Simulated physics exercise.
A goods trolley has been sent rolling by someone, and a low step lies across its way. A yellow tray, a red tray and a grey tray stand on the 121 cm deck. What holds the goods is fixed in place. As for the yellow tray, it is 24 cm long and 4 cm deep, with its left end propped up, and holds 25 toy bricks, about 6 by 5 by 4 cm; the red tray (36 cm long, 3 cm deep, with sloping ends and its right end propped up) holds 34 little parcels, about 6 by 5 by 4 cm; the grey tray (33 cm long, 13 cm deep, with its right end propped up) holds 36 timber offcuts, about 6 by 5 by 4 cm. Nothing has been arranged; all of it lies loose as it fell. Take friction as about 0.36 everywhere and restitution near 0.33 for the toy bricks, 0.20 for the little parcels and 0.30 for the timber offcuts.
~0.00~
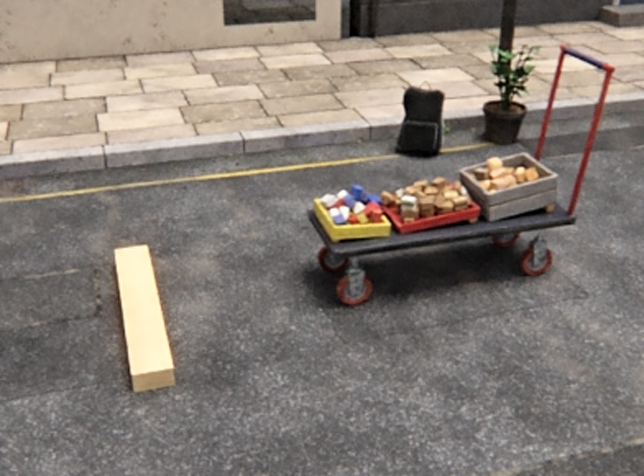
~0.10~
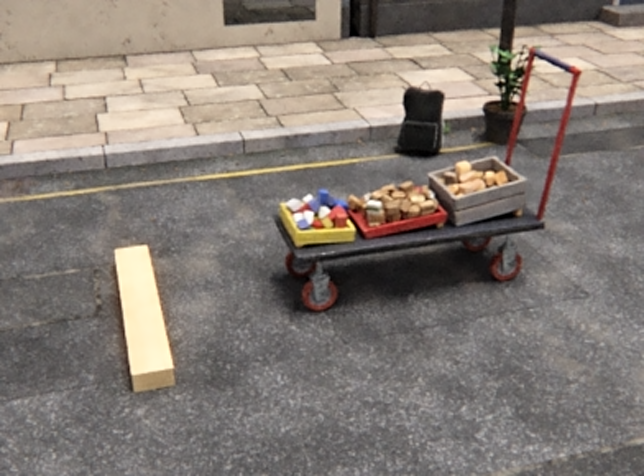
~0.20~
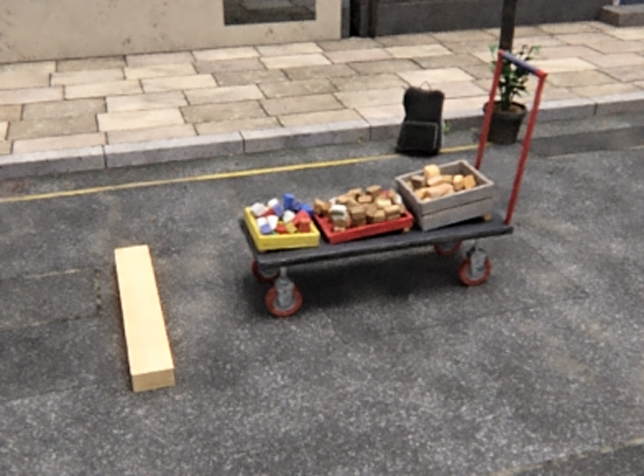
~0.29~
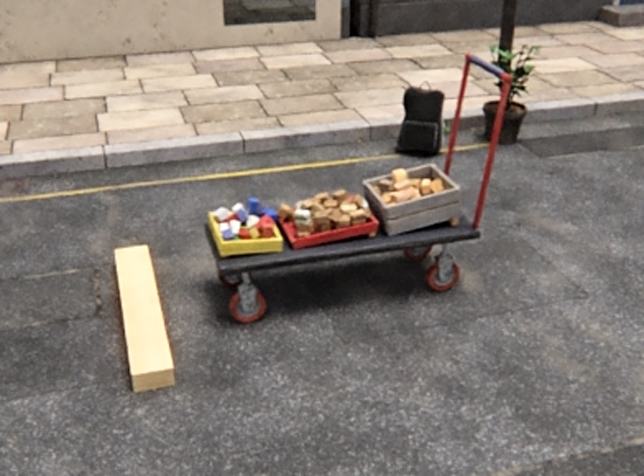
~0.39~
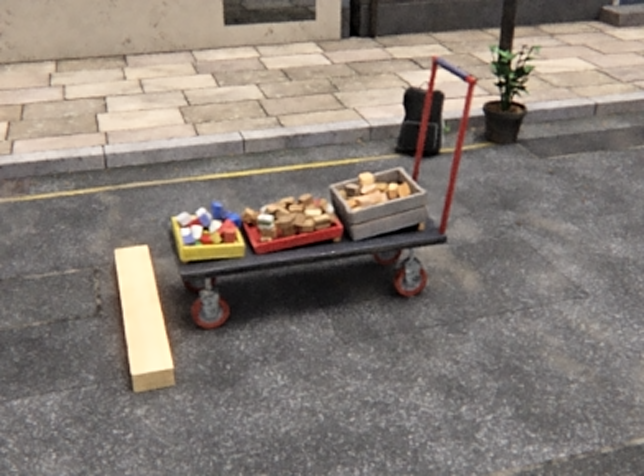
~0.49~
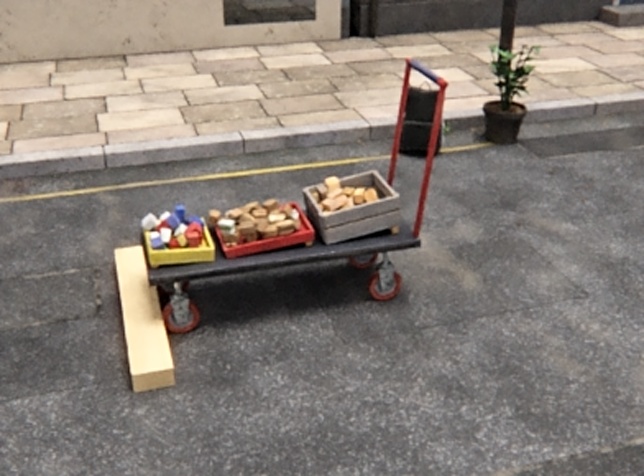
A goods trolley carrying yellow, red and grey trays of small loose blocks rolls left across tarmac up to a low pale step.
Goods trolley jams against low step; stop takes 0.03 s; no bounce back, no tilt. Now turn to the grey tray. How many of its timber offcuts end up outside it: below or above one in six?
Out of the grey tray go under a sixth of the timber offcuts.
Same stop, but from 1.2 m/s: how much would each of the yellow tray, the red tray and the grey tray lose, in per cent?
In that case the yellow tray sheds 10 per cent of its load, the red tray 20 per cent, and the grey tray 0 per cent.
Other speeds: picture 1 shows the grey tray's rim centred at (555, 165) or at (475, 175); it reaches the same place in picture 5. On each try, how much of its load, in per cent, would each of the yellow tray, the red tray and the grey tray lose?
Yellow tray 30 and 10, red tray 50 and 20, grey tray 10 and 0 per cent.
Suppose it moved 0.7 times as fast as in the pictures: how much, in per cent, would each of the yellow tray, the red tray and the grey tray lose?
In that case the yellow tray sheds 10 per cent, the red tray 20 per cent and the grey tray 0 per cent.
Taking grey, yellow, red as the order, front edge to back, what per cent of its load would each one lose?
Yellow tray 30 %, red tray 30 %, grey tray 0 %.
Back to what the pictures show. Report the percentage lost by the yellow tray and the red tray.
I'd estimate yellow tray near 10 and red tray near 25 per cent.
After 0.55 s, yellow tray 24 in, 1 out, red tray 31 in, 3 out and grey tray 36 in, 0 out.
After 0.67 s, yellow tray 24 in, 1 out, red tray 29 in, 5 out and grey tray 36 in, 0 out.
After 0.90 s, yellow tray 22 in, 3 out, red tray 26 in, 8 out and grey tray 35 in, 1 out.
Outcome (at 1.41 s), yellow tray 22 in, 3 out, red tray 25 in, 9 out and grey tray 35 in, 1 out. Asked share, 1 of 36, 3 per cent.
